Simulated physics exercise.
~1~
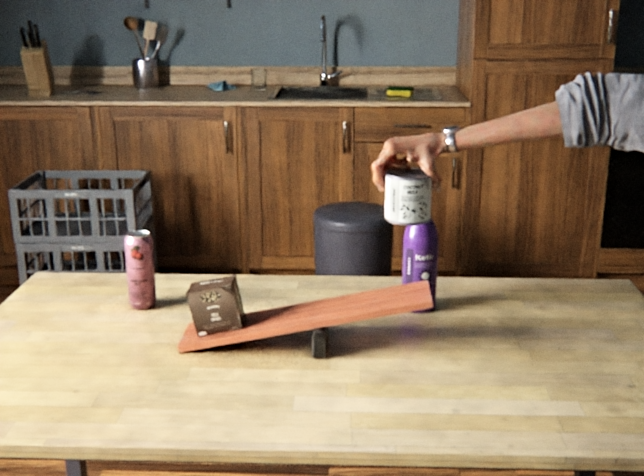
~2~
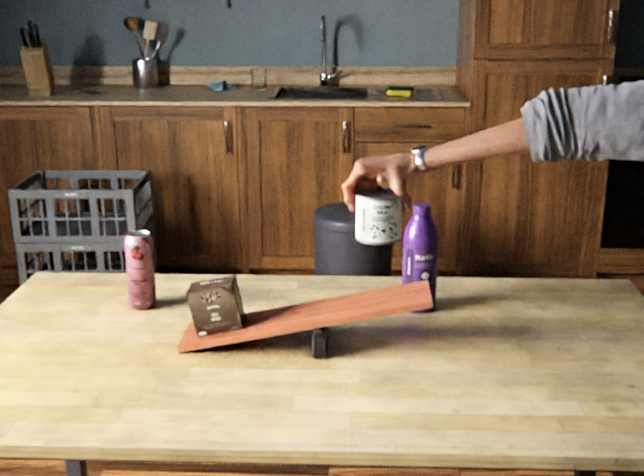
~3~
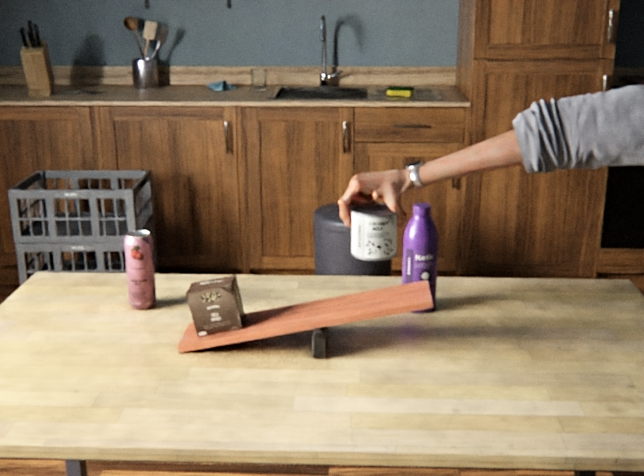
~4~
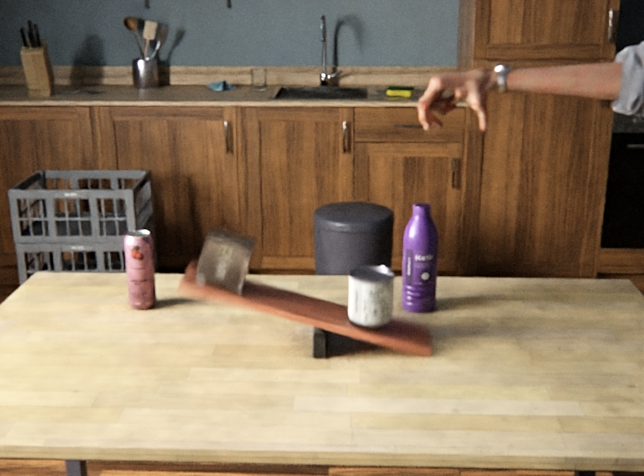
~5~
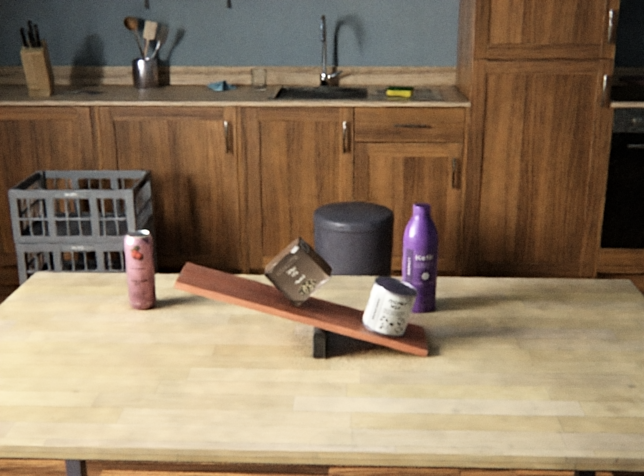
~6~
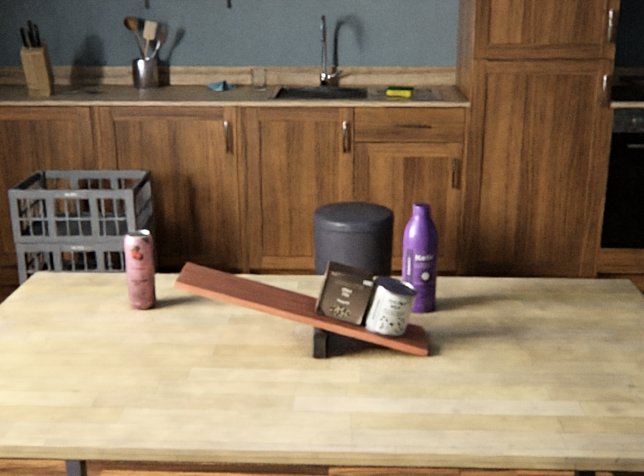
Hand dropping a white tin onto an orange plank see-saw, tipping it right and sending a brown packet tumbling against the tin.
